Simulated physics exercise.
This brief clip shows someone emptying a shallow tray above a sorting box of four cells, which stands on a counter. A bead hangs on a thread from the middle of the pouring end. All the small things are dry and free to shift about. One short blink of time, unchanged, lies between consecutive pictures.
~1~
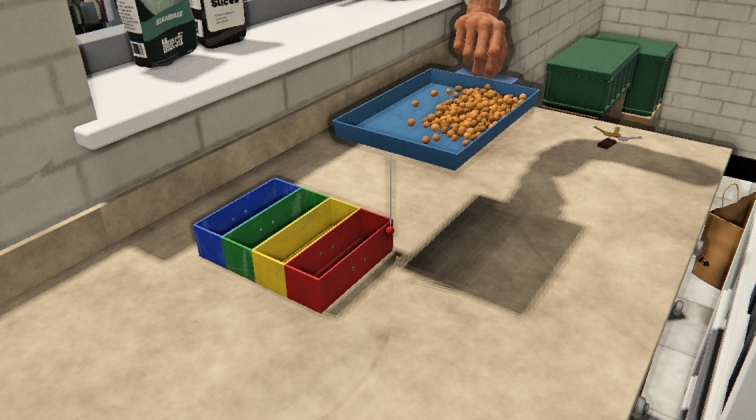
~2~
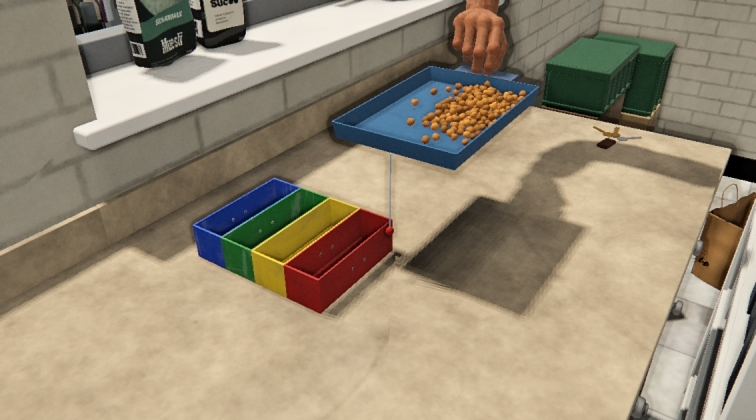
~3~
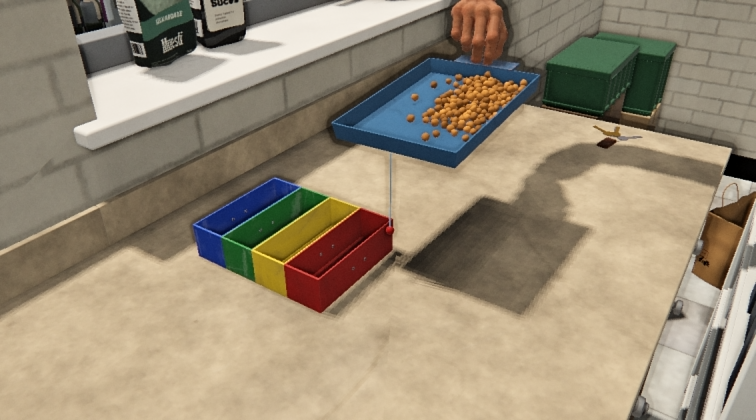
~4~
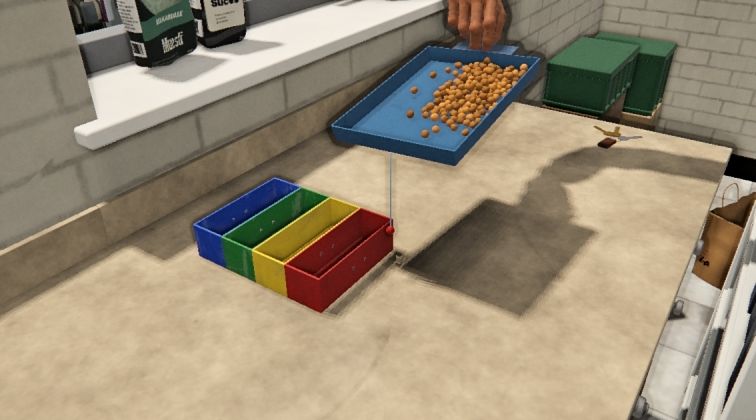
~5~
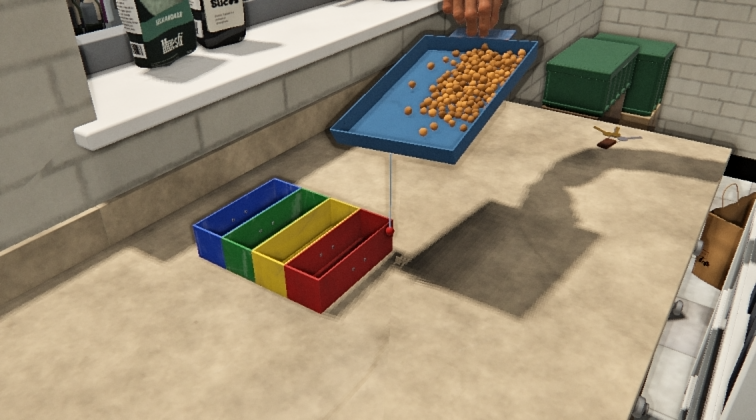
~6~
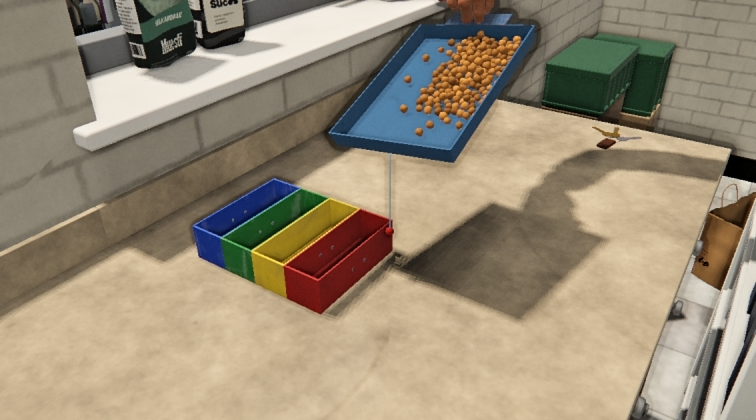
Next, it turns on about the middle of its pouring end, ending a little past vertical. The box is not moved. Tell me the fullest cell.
It is the red one.
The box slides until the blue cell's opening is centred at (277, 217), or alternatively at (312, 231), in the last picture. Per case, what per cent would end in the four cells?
First case 100 in a hundred, second case 100 in a hundred.
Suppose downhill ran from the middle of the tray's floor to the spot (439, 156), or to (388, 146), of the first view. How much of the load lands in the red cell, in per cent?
0 % and 30 %, roughly.
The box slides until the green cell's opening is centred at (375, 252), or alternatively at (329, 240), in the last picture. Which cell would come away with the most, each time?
Attempt 1 - blue; attempt 2 - that green cell.
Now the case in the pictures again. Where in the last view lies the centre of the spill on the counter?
Near (348, 319).
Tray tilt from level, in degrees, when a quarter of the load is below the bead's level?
85 degrees.
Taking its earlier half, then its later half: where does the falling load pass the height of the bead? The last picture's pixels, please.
Early half (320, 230), late half (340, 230).
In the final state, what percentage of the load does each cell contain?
The blue cell ends with 0 per cent, the green cell with 0 per cent, the yellow cell with 30 per cent and the red cell with 50 per cent.
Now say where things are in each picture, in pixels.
The first picture shows corners of the pouring end near (336, 120) and (456, 153), level; middle of the load near (474, 111), roasted chickpeas; bead on its thread near (390, 231); blue cell near (210, 244); green cell near (239, 257); yellow cell near (270, 271); red cell near (303, 286).
The second picture shows corners of the pouring end near (335, 121) and (455, 152), level; middle of the load near (474, 108).
The third picture shows corners of the pouring end near (335, 122) and (455, 151), tipped barely, lowest at the left corner; middle of the load near (474, 101).
The fourth picture shows corners of the pouring end near (334, 125) and (453, 149), tipped a little, lowest at the left corner; middle of the load near (474, 91).
The fifth picture shows corners of the pouring end near (333, 128) and (451, 148), tipped clearly, lowest at the left corner; middle of the load near (472, 81).
The sixth picture shows corners of the pouring end near (332, 131) and (449, 148), tipped clearly, lowest at the left corner; middle of the load near (468, 72), a little on the move; blue cell near (209, 244); green cell near (238, 257); yellow cell near (269, 271); red cell near (302, 286).
Shortly afterwards, tray tipped steeply; the bulk on the tray; a little falling or outside the box.
Next, tray tipped past a quarter turn; near two thirds on the tray; near a quarter in the yellow cell; a little in the red cell; only a few in the green cell; a little falling or outside the box.
Some moments later, tray tipped past a quarter turn; near half in the red cell; near a third in the yellow cell; only a few in the green cell; a little falling or outside the box.
In the end, tray tipped past a quarter turn; near half in the red cell; near a third in the yellow cell; only a few in the green cell; none at all in the blue cell; a little outside the box.
